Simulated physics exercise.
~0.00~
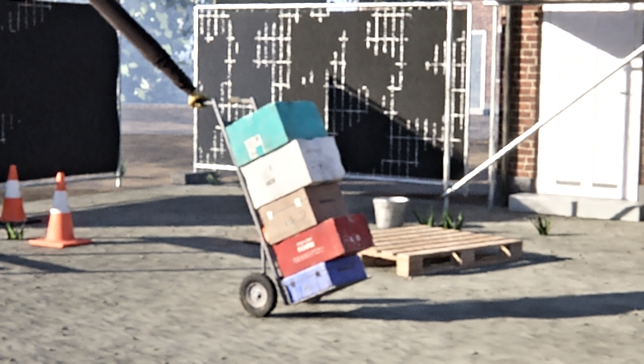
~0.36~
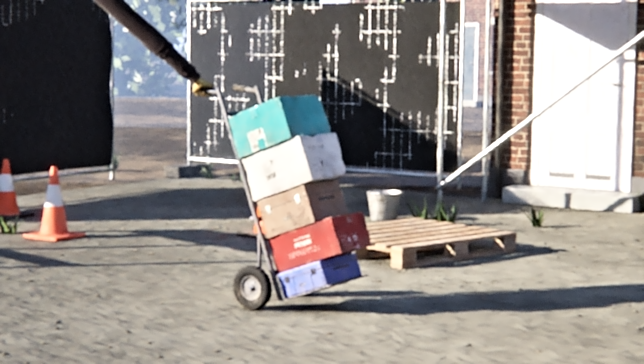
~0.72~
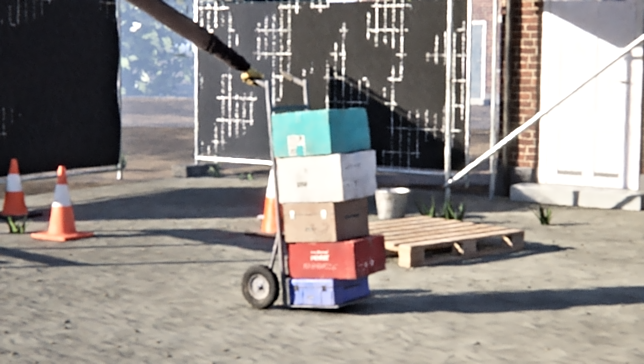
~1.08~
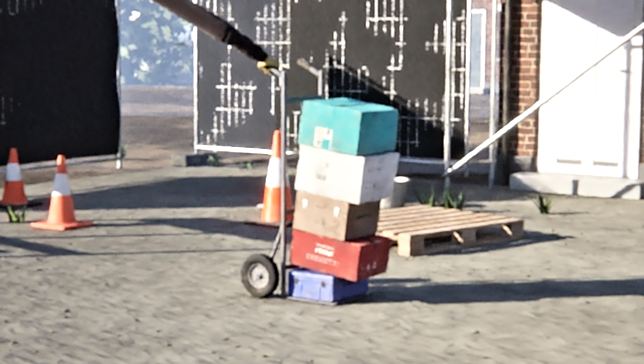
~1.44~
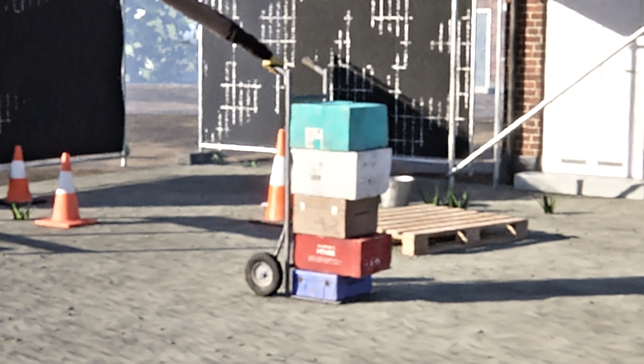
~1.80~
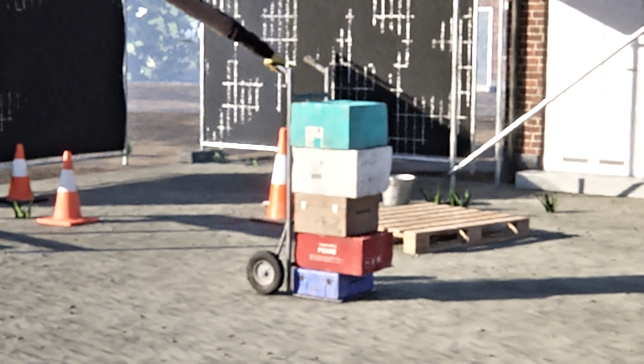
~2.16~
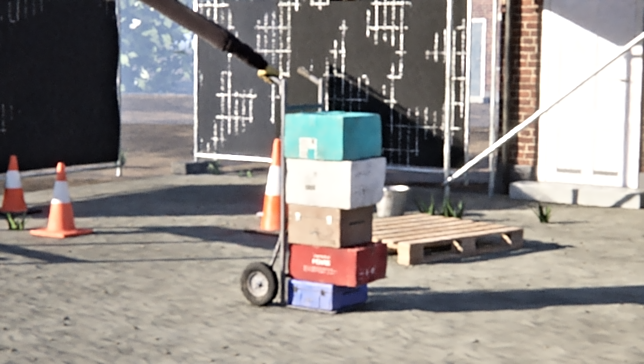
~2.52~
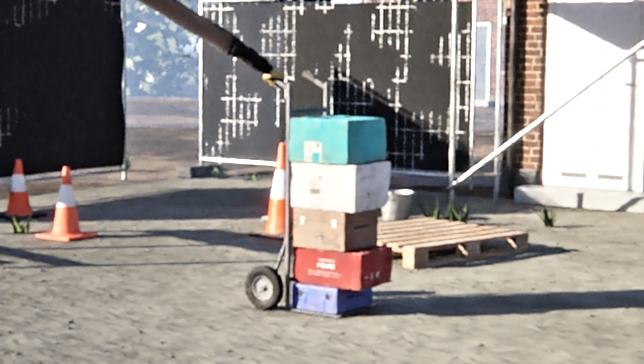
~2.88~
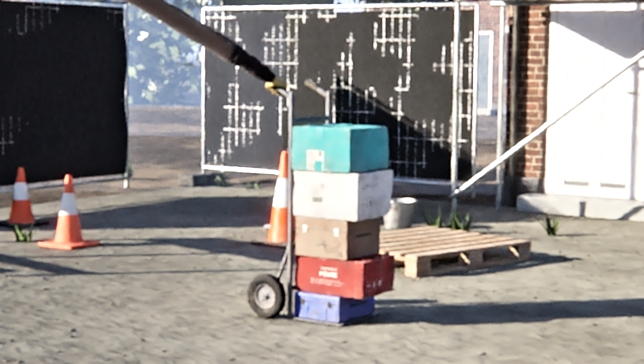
The clip opens on a hand truck tilted back to the left in a sunlit yard, held at its handle by a dark arm reaching in from the upper left. It carries five stacked boxes, blue at the bottom, then red, brown, white and turquoise on top. The arm swings the truck upright, revealing an orange cone behind it. As it stops, the upper boxes tip slightly to the right, then settle back. The stack then stays still, a little uneven, with all five boxes still on the upright truck beside a wooden pallet.
